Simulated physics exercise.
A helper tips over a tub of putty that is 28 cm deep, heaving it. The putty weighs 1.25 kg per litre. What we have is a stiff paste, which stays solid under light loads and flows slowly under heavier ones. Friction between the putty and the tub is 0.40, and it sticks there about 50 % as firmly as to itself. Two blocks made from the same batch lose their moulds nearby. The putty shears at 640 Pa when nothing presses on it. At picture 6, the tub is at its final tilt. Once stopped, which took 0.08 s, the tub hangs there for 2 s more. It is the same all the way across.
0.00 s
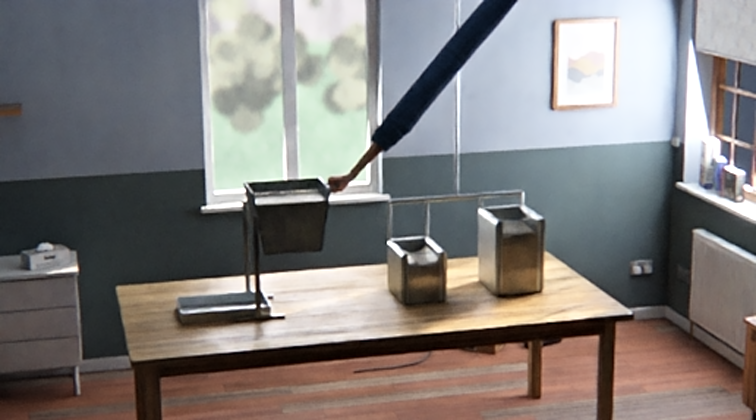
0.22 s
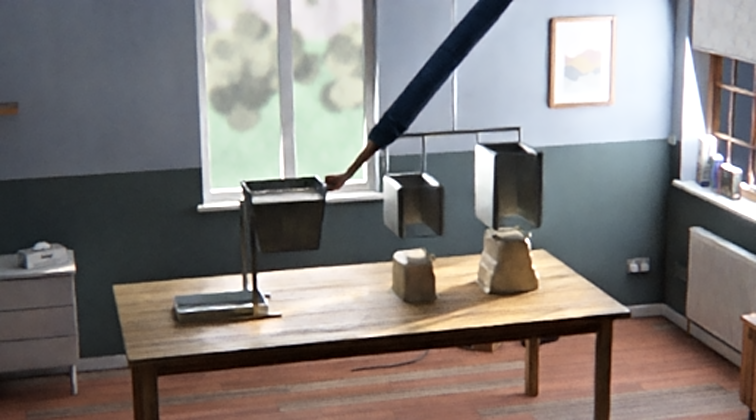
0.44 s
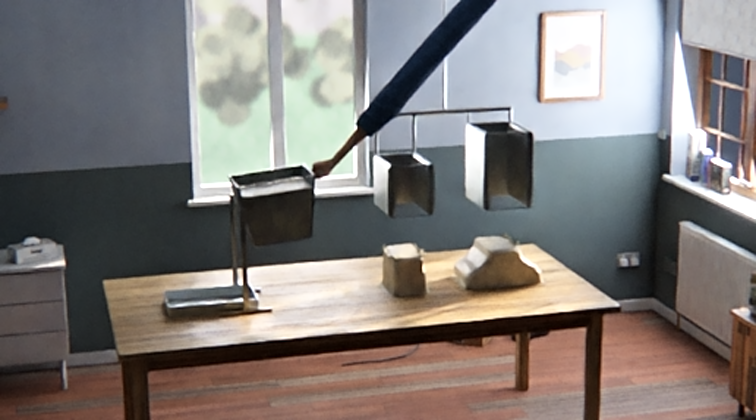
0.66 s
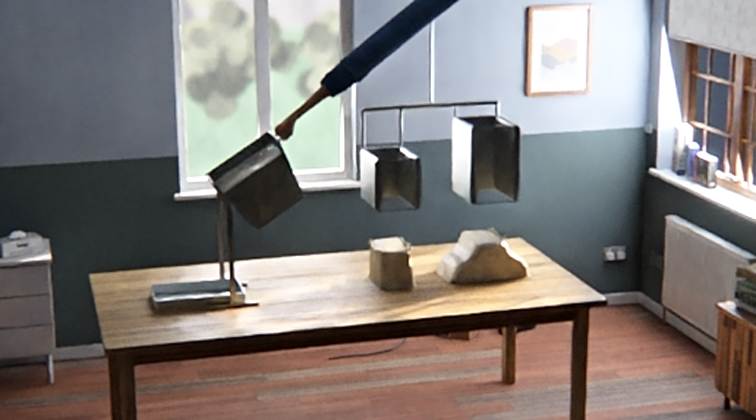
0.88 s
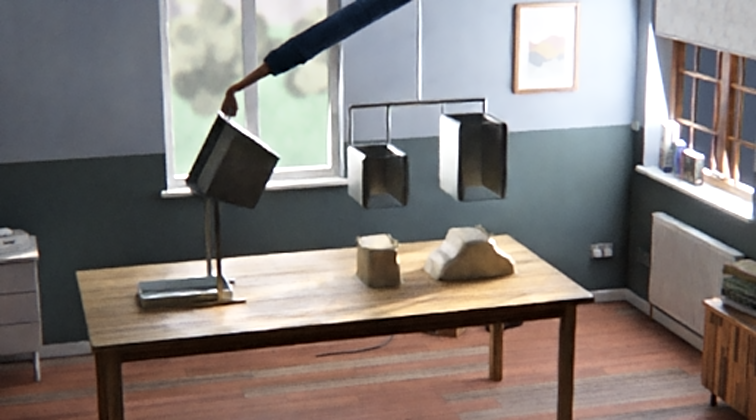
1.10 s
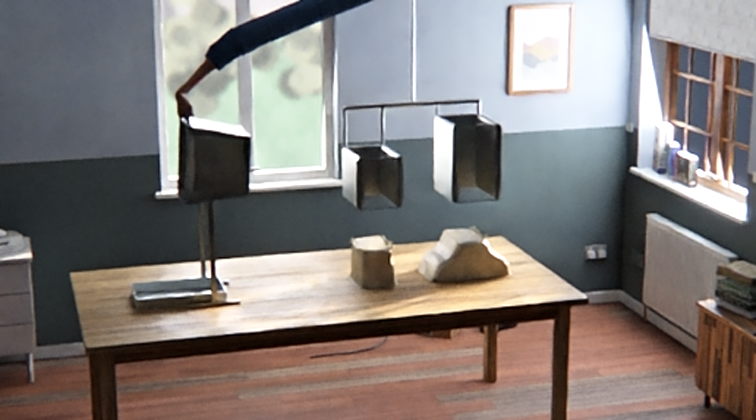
Two open metal moulds rise off a pair of pale putty blocks on a wooden table, and the taller right block slumps into a low mound, while a dark-sleeved arm steadily tips a metal tub onto its side.
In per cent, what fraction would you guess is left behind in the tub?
My guess is 41 per cent.
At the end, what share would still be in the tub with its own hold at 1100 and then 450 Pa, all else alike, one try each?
In that order: 60 %, 35 %.
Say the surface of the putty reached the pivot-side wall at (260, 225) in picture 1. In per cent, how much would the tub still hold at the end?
85 %.
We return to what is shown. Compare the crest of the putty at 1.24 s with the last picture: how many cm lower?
Some 6 cm.
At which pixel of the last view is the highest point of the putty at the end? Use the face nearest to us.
The highest point is near (220, 173) in the last picture.
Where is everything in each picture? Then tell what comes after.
Handle-side rim at (329, 189), tilt 0 degrees; top of the putty at (259, 205); blocks stand 20 cm, 31 cm (left to right), in the first frame.
Handle-side rim at (326, 187), tilt 0 degrees; top of the putty at (256, 203); blocks stand 19 cm, 26 cm (left to right), in the second frame.
Handle-side rim at (313, 176), tilt 5 degrees; top of the putty at (309, 188); blocks stand 19 cm, 19 cm (left to right), in the third frame.
Handle-side rim at (278, 142), tilt 32 degrees; top of the putty at (280, 155); blocks stand 19 cm, 19 cm (left to right), in the fourth frame.
Handle-side rim at (227, 123), tilt 62 degrees; top of the putty at (239, 133); blocks stand 19 cm, 19 cm (left to right), in the fifth frame.
Handle-side rim at (187, 128), tilt 86 degrees; top of the putty at (196, 136); blocks stand 19 cm, 19 cm (left to right), in the sixth frame.
After 1.24 s, the tub is at 86 degrees and holds 89 %.
After 1.41 s, the tub is at 86 degrees and holds 58 %.
After 1.58 s, the tub is at 86 degrees and holds 43 %.
After 1.75 s, the tub is at 86 degrees and holds 41 %.
After 3.10 s, at the end, the tub is at 86 degrees and holds 41 %.
